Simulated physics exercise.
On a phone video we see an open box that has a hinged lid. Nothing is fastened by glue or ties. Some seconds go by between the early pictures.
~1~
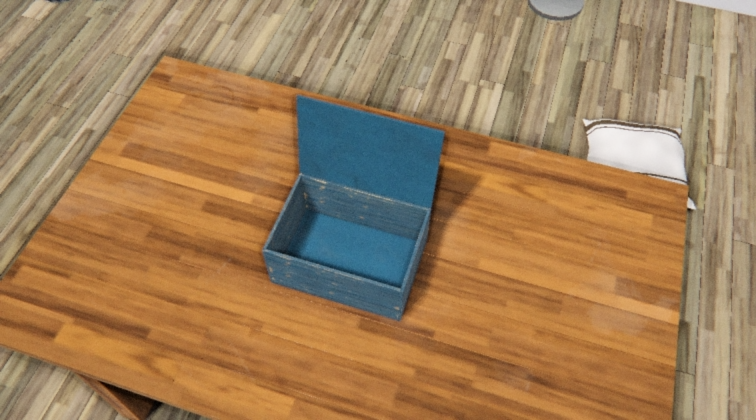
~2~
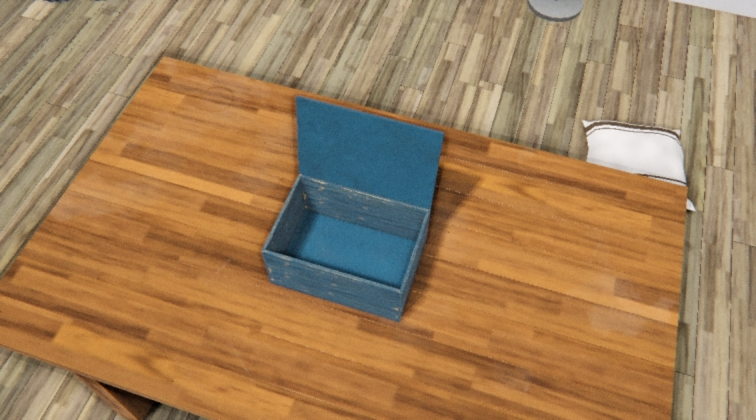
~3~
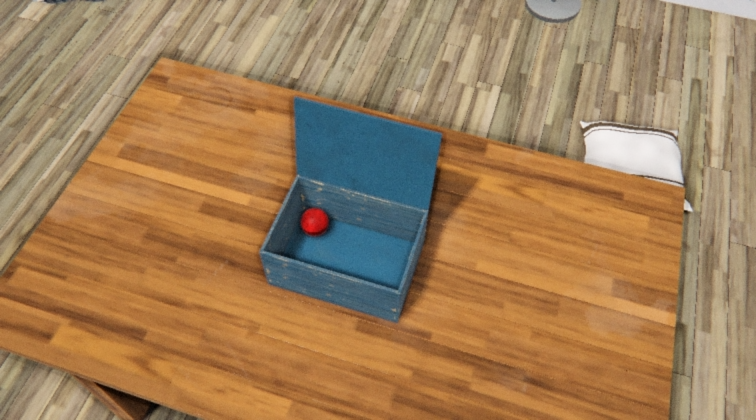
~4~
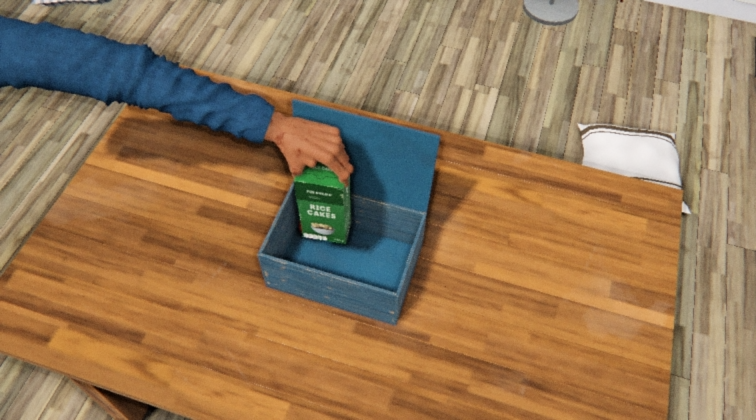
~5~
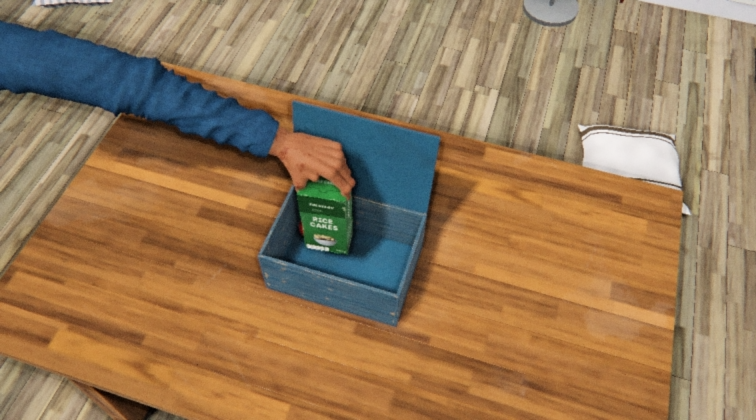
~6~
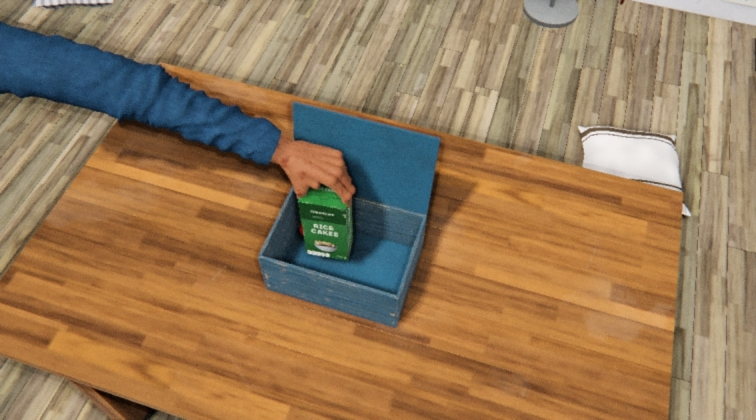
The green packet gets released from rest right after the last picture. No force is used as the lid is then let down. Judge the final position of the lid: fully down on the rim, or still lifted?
Off the rim.
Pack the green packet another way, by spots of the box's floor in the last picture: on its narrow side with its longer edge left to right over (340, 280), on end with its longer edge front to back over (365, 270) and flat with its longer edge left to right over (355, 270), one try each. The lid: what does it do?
The first time the lid goes down fully, the second time it can't shut, and the third time it goes down fully.
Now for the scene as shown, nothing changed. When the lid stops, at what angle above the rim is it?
About 20°.
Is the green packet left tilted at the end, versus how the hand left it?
It ends up leaning.
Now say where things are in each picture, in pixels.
The last thing is not in view yet, in the first frame.
The last thing is not in view yet, in the second frame.
The last thing is not in view yet; red ball (315, 222), in the third frame.
Coming down; green packet (324, 203), in the fourth frame.
Coming down; green packet (327, 215), in the fifth frame.
In place under the hand; green packet (328, 222), in the sixth frame.
Then, 1.10 s past the last view, lid starting down; green packet displaced about its own width near (329, 239).
Then, 1.60 s past the last view, lid 58° above the rim; green packet displaced about its own width near (329, 239).
Then, 2.30 s past the last view, lid 30° above the rim; green packet rocked 17° from its first pose near (326, 249).
Finally, lid 20° above the rim; moved from the start, green packet; red ball still in place. Final places as the last picture's camera would see them, green packet near (327, 257).
